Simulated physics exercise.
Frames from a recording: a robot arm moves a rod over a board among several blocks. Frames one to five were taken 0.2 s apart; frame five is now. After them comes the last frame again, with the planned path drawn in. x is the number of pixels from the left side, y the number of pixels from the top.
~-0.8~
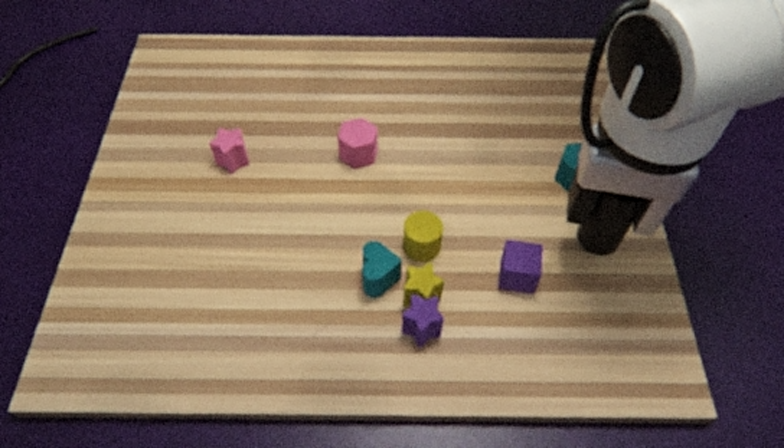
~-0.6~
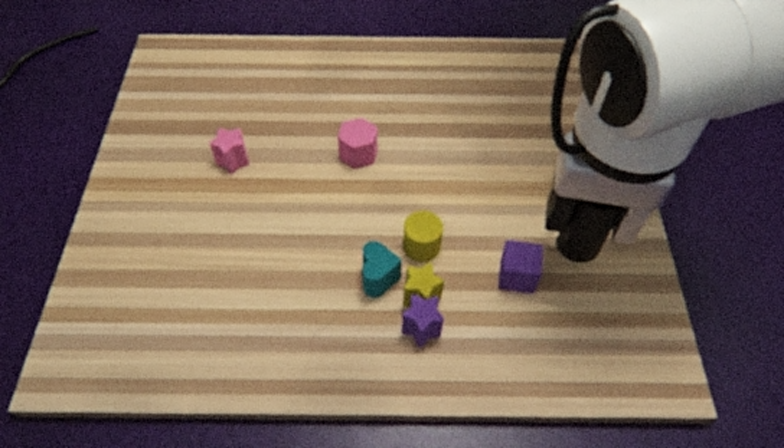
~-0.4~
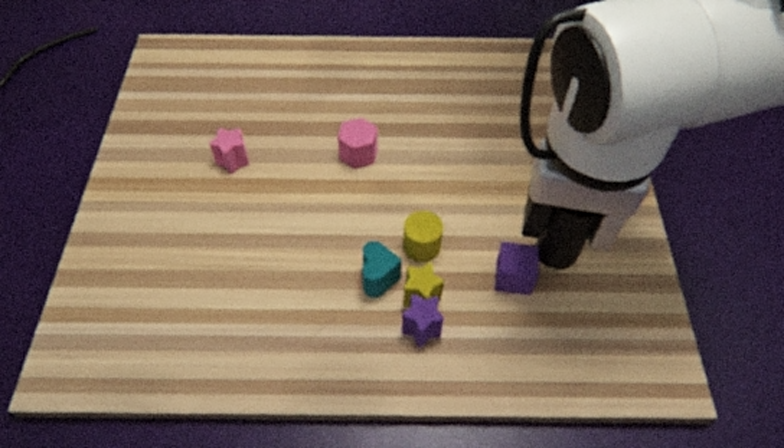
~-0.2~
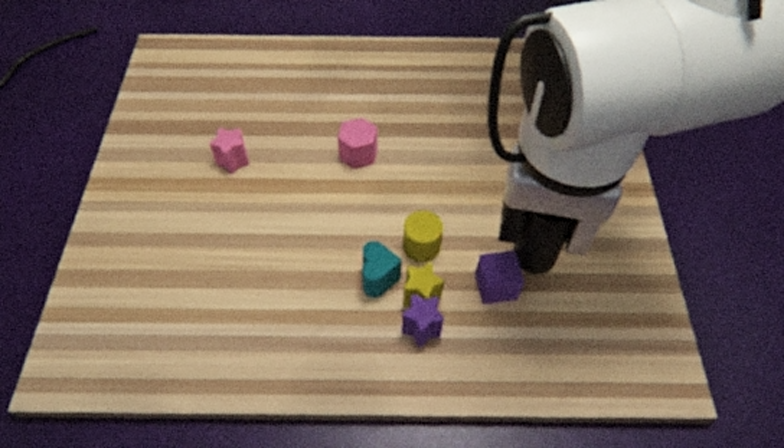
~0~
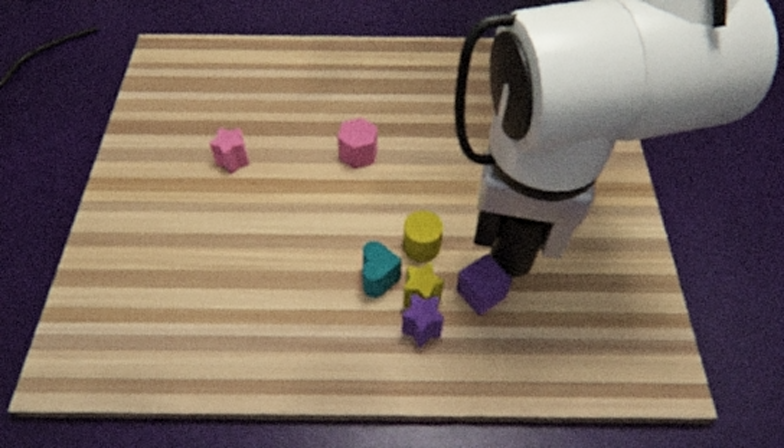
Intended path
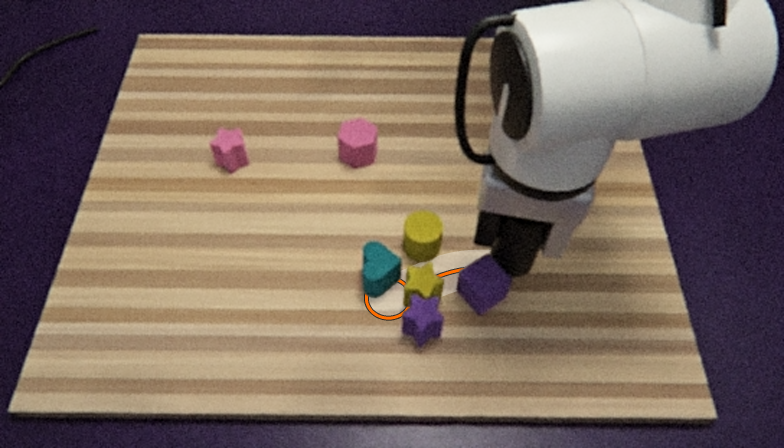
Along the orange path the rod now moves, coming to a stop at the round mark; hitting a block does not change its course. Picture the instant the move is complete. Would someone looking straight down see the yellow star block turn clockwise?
No - that is not the case.
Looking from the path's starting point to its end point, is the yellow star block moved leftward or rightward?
The shift goes left.
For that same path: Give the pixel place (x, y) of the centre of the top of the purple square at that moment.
Roughly at (449, 297).
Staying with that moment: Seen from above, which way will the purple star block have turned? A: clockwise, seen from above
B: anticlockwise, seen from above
B - anticlockwise, seen from above.
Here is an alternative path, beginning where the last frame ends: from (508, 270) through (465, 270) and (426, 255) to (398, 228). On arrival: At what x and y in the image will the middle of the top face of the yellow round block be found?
Its top middle: (369, 185).
The drawn path runs from (508, 270) via (446, 274), ending at (389, 298).
What follows on the original path. One third of the way, rod (468, 258); purple square (461, 286), turned 45° anticlockwise.
Two thirds of the way, rod (427, 271); yellow star block (399, 291), turned 15° clockwise; yellow round block (416, 227); purple star block (415, 319), turned 45° anticlockwise; purple square (449, 297), turned 85° anticlockwise.
At the end, rod (389, 287); turquoise heart block (350, 260), turned 45° clockwise; yellow star block (372, 311), turned 35° anticlockwise; yellow round block (416, 227); purple star block (411, 324), turned 70° anticlockwise; purple square (449, 297), turned 85° anticlockwise.
